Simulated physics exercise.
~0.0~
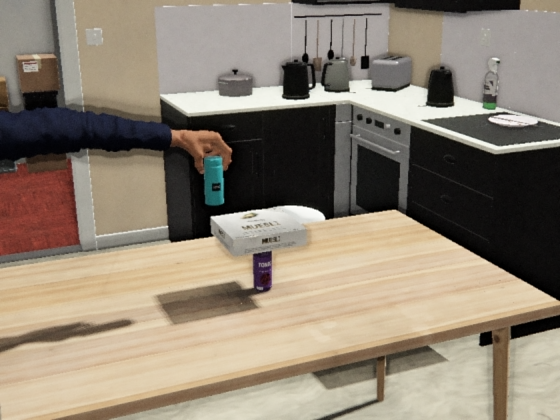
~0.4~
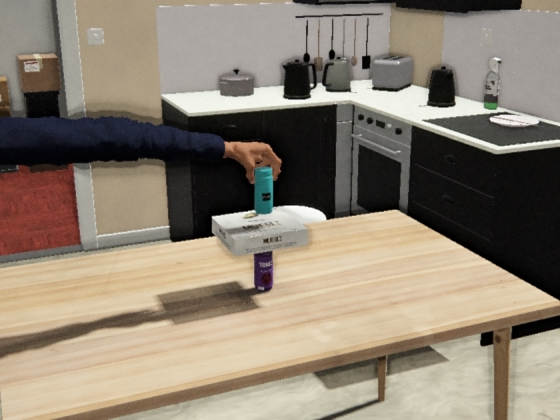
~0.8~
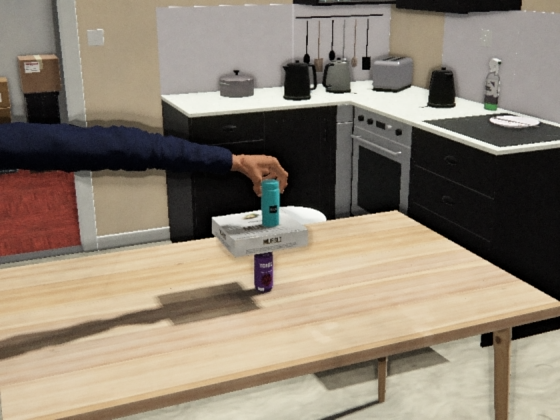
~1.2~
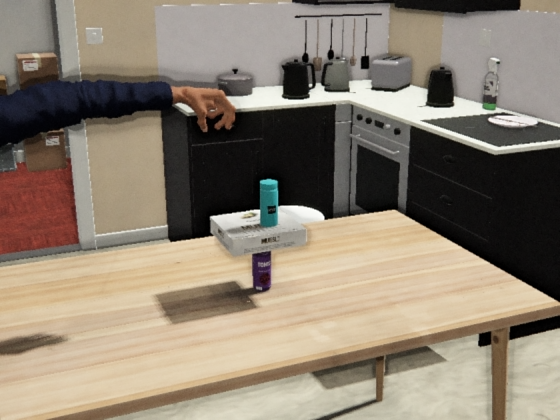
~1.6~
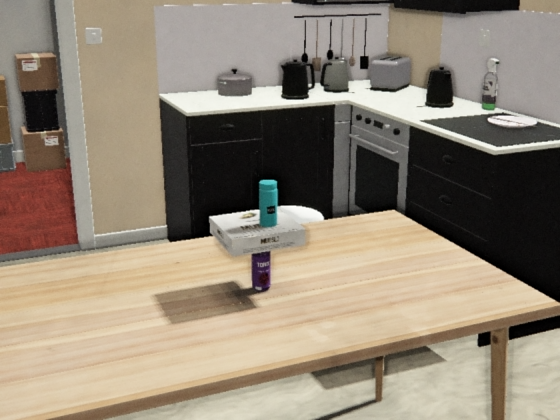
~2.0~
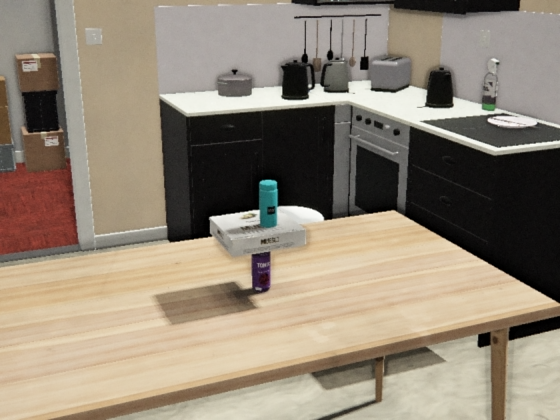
A hand sets a turquoise shaker on a white packet atop a purple can, and everything stays balanced.
